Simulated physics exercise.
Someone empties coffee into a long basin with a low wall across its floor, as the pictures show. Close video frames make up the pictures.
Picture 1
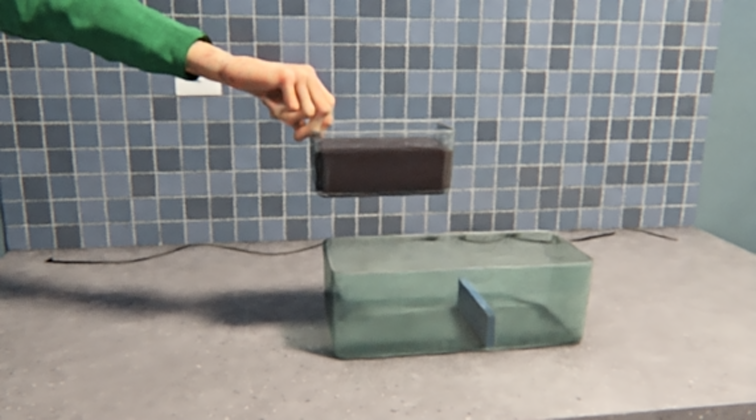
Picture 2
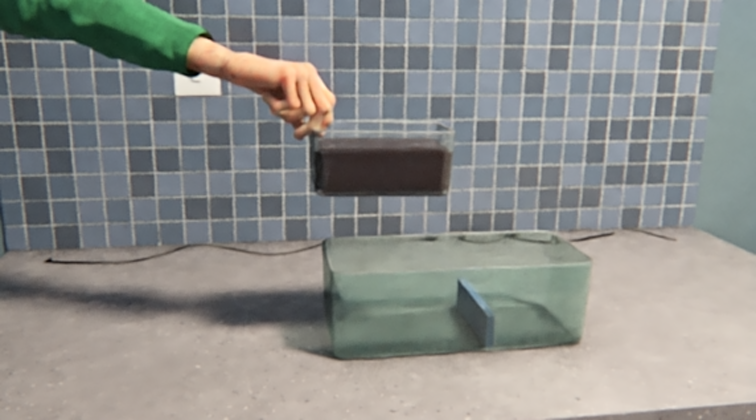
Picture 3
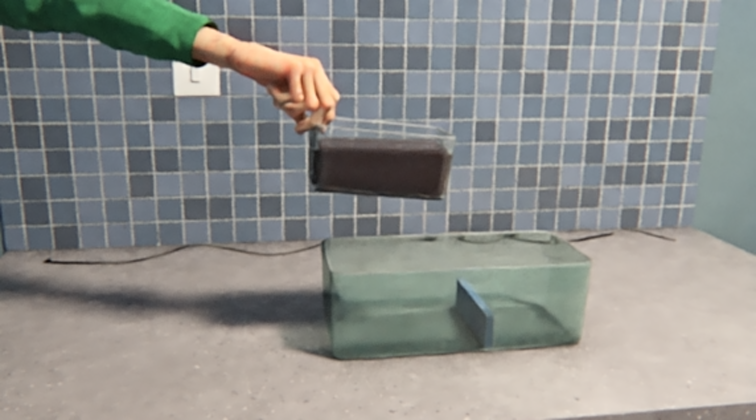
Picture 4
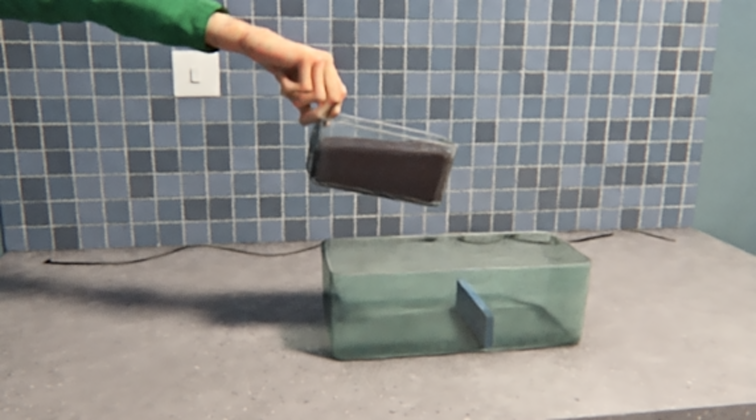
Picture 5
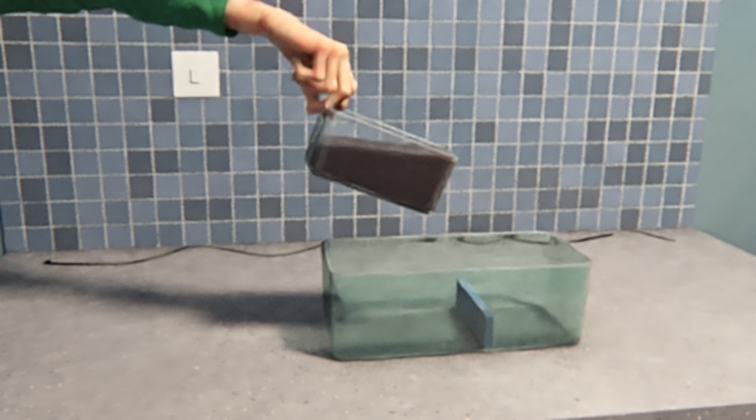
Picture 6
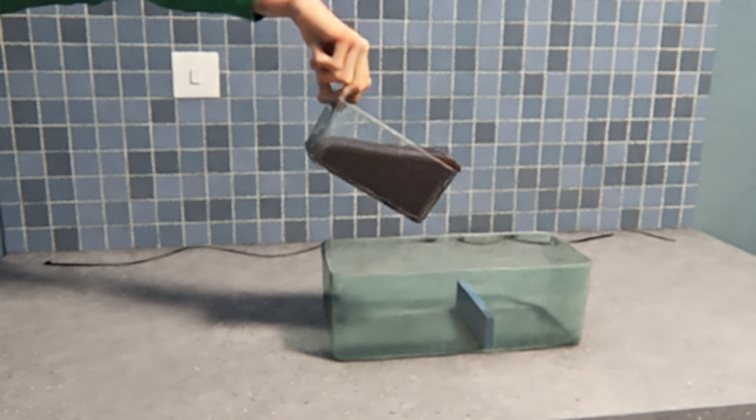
A hand in a green sleeve holds a clear rectangular container of dark brown coffee above a long, greenish see-through basin with a low blue wall inside. The basin sits on a grey countertop before a blue mosaic-tiled wall with a white switch and a thin dark cable, seen from the front by a still camera. Held almost level at first, the container tilts steadily down to the right as the hand rises slightly, and the coffee reaches its right rim.
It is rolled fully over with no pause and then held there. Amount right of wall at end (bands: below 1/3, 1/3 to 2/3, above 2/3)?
1/3 to 2/3.
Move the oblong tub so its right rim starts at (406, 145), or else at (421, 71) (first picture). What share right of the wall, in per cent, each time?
Close to 10 % for the first start and close to 35 % for the second.
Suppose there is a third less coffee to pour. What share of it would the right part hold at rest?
30 per cent.
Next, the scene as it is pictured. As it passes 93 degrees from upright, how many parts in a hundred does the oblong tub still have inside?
My estimate is close to 20 percent remaining.
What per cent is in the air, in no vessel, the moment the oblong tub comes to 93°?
Estimate: Some 35 per cent.
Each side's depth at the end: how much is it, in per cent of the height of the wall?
Roughly 30 percent left, 50 percent right.
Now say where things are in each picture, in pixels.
It leans 0°; its right rim is at (447, 127); the coffee meets the walls at (314, 144) and (443, 143); the long basin's rim runs from (328, 256) to (573, 247); the wall's top is at (476, 295), in the first frame.
It leans 1°; its right rim is at (446, 129); the coffee meets the walls at (314, 144) and (443, 143), in the second frame.
It leans 6°; its right rim is at (447, 134); the coffee meets the walls at (313, 143) and (443, 145), in the third frame.
It leans 12°; its right rim is at (449, 143); the coffee meets the walls at (314, 141) and (444, 148), in the fourth frame.
It leans 21°; its right rim is at (449, 154); the coffee meets the walls at (313, 142) and (446, 150), in the fifth frame.
It leans 32°; its right rim is at (448, 168); the coffee meets the walls at (312, 139) and (444, 159); 4 per cent is over the edge, in the sixth frame.
A moment on, the oblong tub is tipped on its side and 19 per cent is still to pour, 10 is left of the wall and 36 right of it.
Next, the oblong tub is tipped right over and 4 per cent is still to pour, 42 is left of the wall and 43 right of it.
Then the oblong tub is tipped right over and 0 per cent is still to pour, 49 is left of the wall and 46 right of it.
Later the oblong tub is tipped right over and 0 per cent is still to pour, 50 is left of the wall and 46 right of it.
At rest 50 per cent lies left of the wall, 46 right of it and 4 outside.
